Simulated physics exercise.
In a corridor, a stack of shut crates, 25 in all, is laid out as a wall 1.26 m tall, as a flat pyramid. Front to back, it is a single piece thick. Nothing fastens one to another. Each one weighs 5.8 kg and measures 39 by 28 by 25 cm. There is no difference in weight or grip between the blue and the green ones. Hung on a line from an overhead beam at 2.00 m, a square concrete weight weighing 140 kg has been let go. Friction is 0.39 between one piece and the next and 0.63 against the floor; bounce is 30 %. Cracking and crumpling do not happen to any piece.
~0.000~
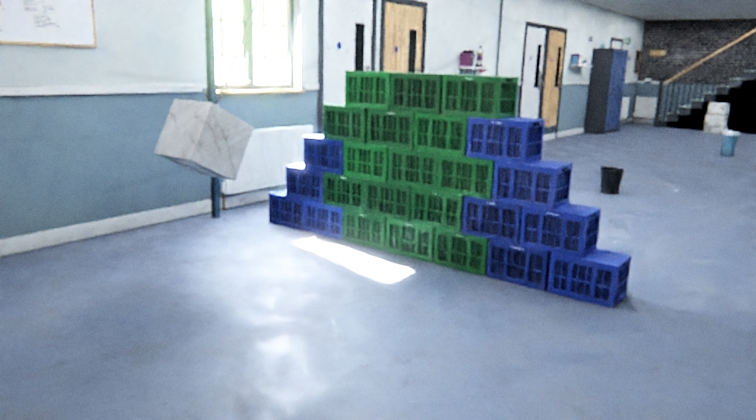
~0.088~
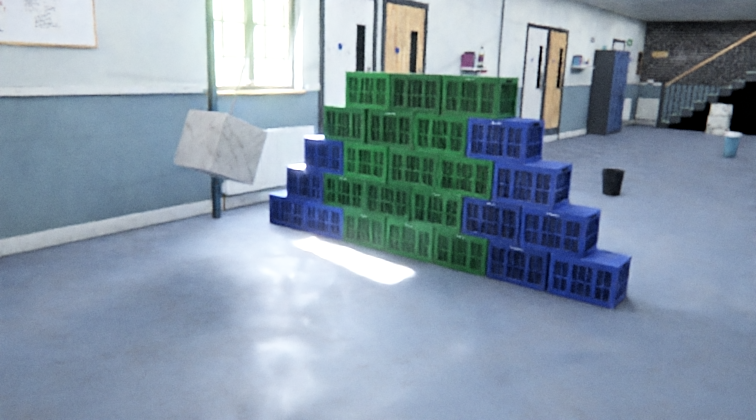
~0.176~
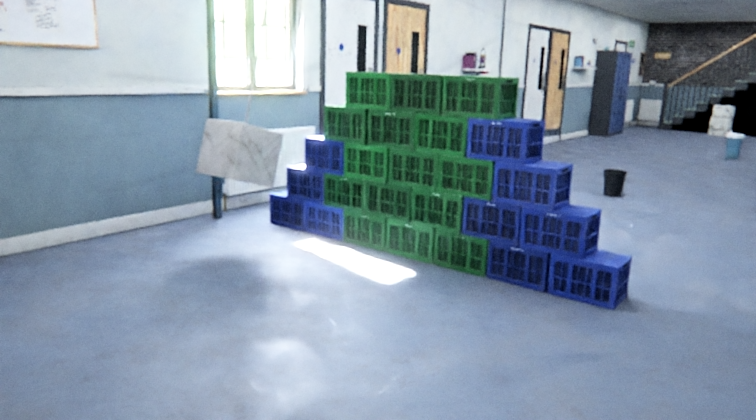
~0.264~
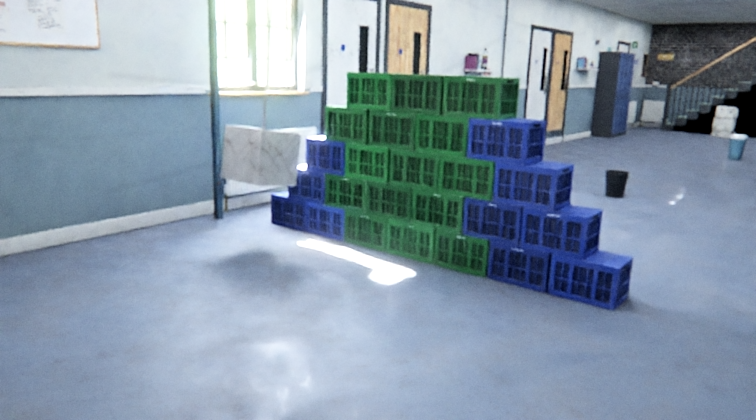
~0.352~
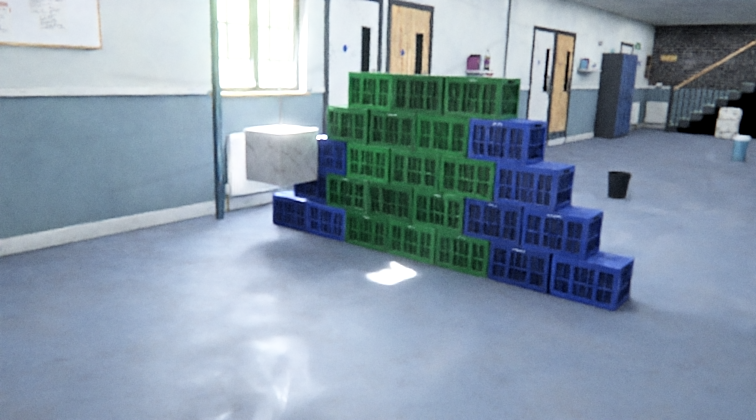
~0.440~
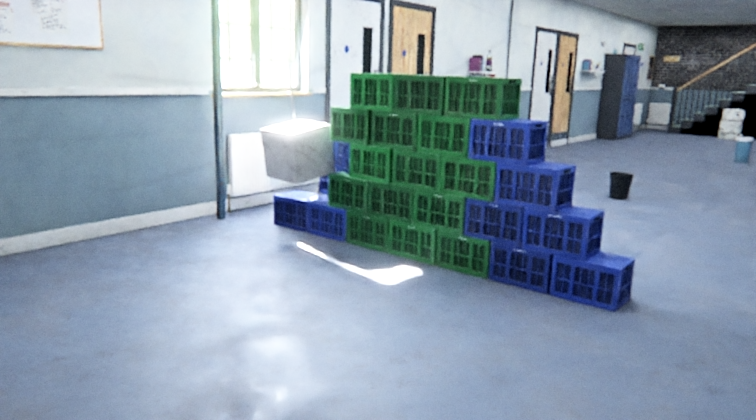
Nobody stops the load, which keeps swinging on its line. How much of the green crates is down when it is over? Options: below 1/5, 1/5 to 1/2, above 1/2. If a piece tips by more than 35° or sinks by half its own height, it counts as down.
Below 1/5.
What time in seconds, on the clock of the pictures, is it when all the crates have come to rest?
Around 1.5 seconds.
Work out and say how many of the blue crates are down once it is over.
Colour blue - count down 2.
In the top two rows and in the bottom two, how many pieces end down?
I count 0 from the top and 1 from the bottom.
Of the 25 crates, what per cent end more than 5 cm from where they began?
That makes 10 percent.
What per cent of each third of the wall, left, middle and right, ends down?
Per cent - left 30, middle 0, right 0.
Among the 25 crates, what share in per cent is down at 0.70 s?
5 per cent by then.
Around 0.52 s, line 15° past plumb; none of the 15 green crates down (0 of 25 in all colours); top green crate unmoved.
Around 0.70 s, line 27° past plumb; none of the 15 green crates down (1 of 25 in all colours); top green crate unmoved.
Around 1.22 s, line 24° past plumb; none of the 15 green crates down (2 of 25 in all colours); top green crate unmoved.
Finally (1.8 s), line 20° before plumb; none of the 15 green crates down (2 of 25 in all colours); top green crate displaced 22 mm; top blue crate unmoved. That is 0 per cent. Seen by the last camera, middles, top green crate near (384, 92), top blue crate near (508, 140).
